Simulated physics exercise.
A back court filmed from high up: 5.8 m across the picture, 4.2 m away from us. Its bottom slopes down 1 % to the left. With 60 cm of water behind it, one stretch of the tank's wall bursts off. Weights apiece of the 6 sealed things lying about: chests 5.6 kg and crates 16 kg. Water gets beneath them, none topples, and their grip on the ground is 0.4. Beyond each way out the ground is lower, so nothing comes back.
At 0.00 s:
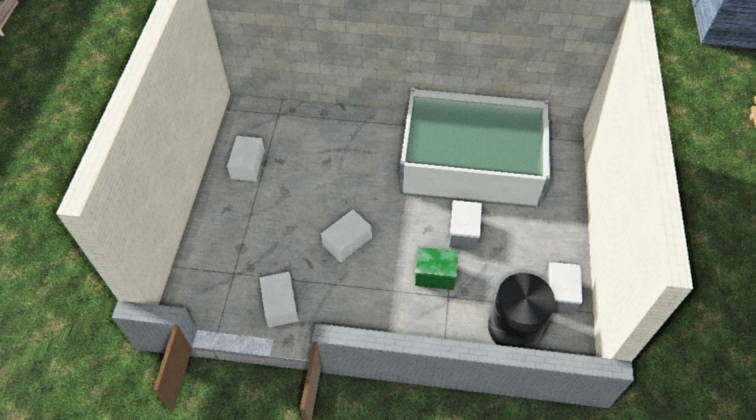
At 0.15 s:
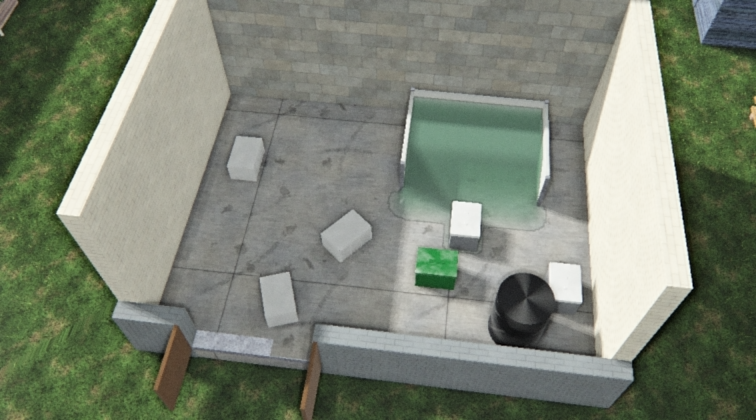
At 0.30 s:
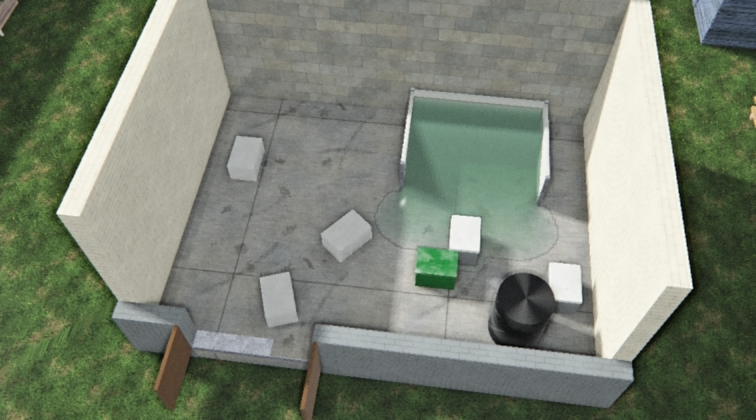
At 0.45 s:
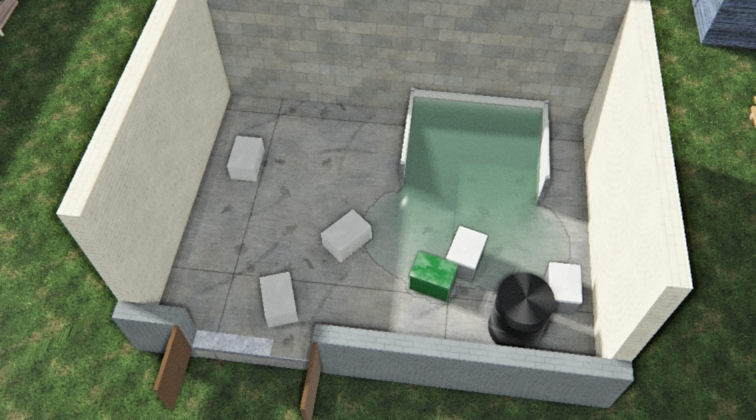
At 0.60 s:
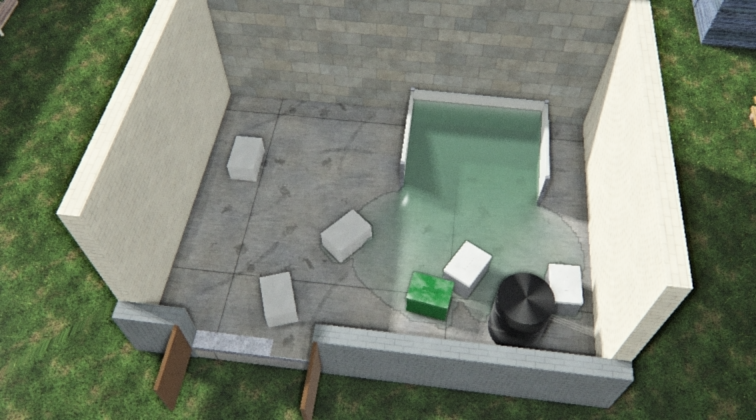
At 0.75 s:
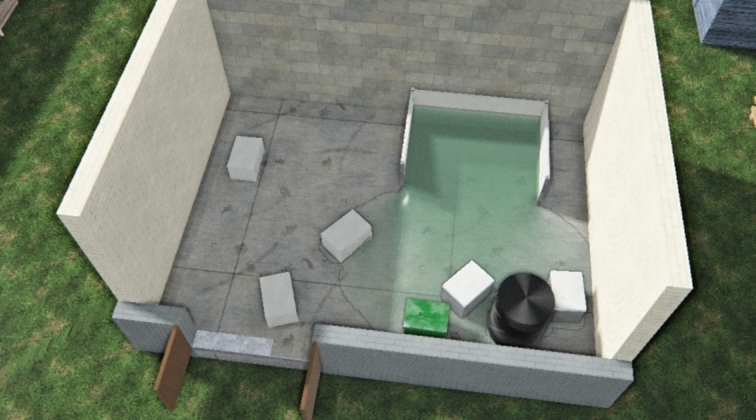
Water spreads from the tank across the court, pushing the green chest toward the low front wall.
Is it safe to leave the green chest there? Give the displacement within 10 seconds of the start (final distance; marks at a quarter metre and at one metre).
Green chest ends far away.
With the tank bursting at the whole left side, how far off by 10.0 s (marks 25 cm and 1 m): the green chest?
In that case the green chest is nudged along.
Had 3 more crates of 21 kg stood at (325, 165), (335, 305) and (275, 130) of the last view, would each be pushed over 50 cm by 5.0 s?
In that order: Short of it, over, short of it.
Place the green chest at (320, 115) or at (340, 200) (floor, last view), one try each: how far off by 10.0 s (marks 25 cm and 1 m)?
In that order: It ends far away; it travels far.
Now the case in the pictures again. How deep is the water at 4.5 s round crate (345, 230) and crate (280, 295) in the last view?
About 3 and 10 cm.
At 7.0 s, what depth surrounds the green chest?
About 10 cm.
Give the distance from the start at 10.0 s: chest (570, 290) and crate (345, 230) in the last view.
In turn: 150 cm, 200 cm.
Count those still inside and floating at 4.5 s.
At that moment 4.
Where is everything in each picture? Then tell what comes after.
In the first picture, the green chest at (437, 262), on the bottom; 2.8 m2 under water; 0 of 6 have shifted.
In the second picture, the green chest at (437, 262) rests on the ground; water covers 3.8 m2; 0 of 6 have shifted.
In the third picture, the green chest at (437, 262) rests on the ground; water covers 5.0 m2; 1 of 6 have shifted.
In the fourth picture, the green chest at (434, 270) rests on the ground, 13 cm from its start; water covers 6.5 m2; 2 of 6 have shifted.
In the fifth picture, the green chest at (431, 290) rests on the ground, 44 cm from its start; 7.9 m2 under water; 2 of 6 have shifted.
In the sixth picture, the green chest at (427, 315), on the bottom, 81 cm from its start; 9.3 m2 under water; 3 of 6 have shifted.
After 2.0 s the green chest is near (361, 311), 1.3 m from its start, afloat; 0 of 6 are out; 3 afloat.
After 4.5 s the green chest is near (170, 297), 3.5 m from its start, afloat; 0 of 6 are out; 4 afloat.
After 7.0 s the green chest is near (183, 299), 3.4 m from its start, afloat; 0 of 6 are out; 5 afloat.
After 10.0 s the green chest has gone out; 1 of 6 are out; 4 afloat.
